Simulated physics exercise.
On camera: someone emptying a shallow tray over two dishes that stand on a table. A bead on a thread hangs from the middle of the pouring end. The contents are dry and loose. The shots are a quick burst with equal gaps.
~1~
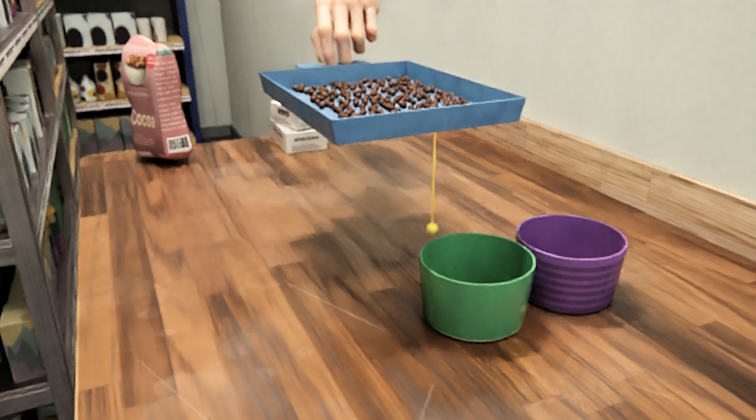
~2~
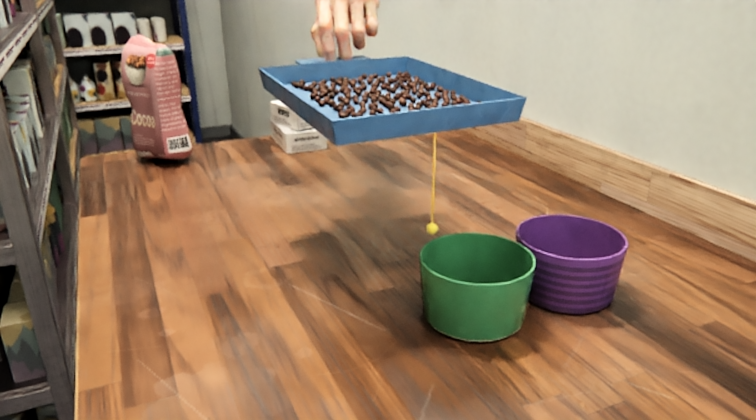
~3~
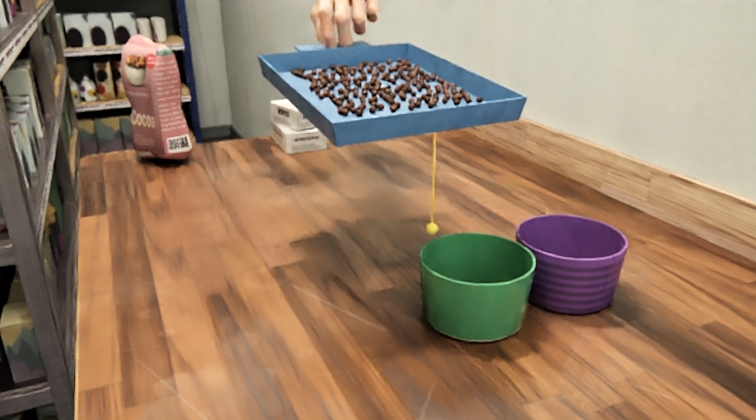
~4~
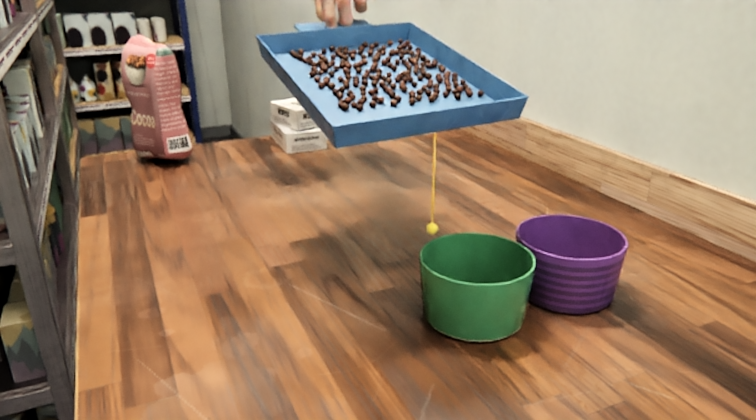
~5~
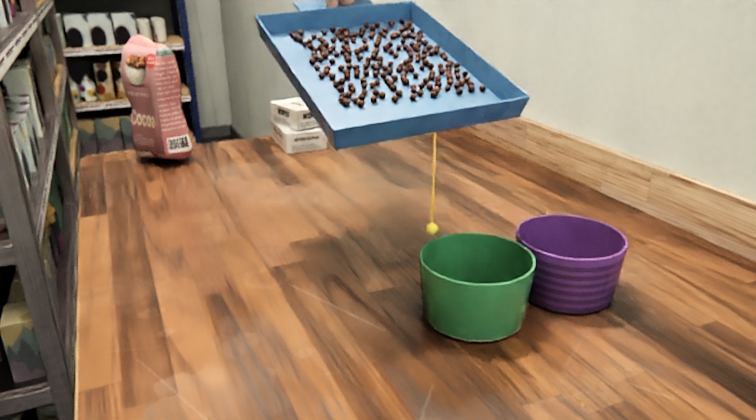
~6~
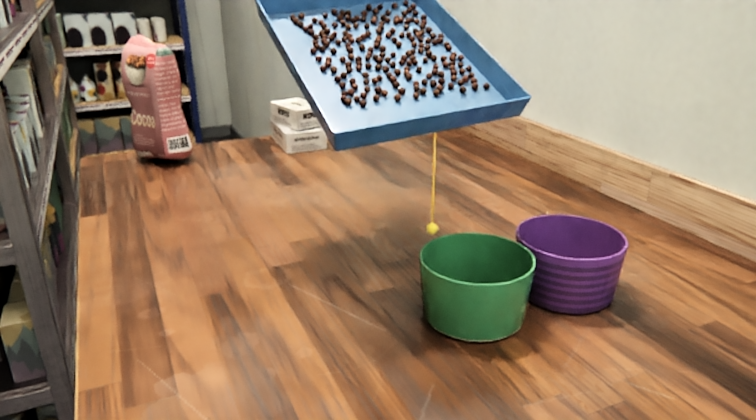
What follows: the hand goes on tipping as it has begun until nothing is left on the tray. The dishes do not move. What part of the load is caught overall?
They take under half between them.
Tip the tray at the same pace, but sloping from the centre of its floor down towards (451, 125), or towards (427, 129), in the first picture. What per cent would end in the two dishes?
Near 80 % and 70 %.
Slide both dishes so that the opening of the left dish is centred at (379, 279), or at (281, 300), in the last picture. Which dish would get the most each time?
In turn: The left dish; the right one.
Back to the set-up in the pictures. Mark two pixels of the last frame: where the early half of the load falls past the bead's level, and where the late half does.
At about (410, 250), then at (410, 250).
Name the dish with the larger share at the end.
That is the left one.
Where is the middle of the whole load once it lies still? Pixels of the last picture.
Roughly at (423, 336).
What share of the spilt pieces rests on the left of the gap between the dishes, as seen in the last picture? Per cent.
Near 90 %.
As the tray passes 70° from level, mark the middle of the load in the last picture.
Roughly at (414, 130).
Just after the last frame, tray tipped steeply; the larger part on the tray; about a tenth in the air.
A moment on, tray tipped past a quarter turn; roughly a third on the tray; about a tenth in the left dish; roughly a quarter outside both; roughly a quarter in the air.
Further on, tray tipped past a quarter turn; roughly a third in the left dish; roughly two thirds outside both.
When it is over, tray tipped past a quarter turn; roughly a third in the left dish; not one in the right dish; roughly two thirds outside both.
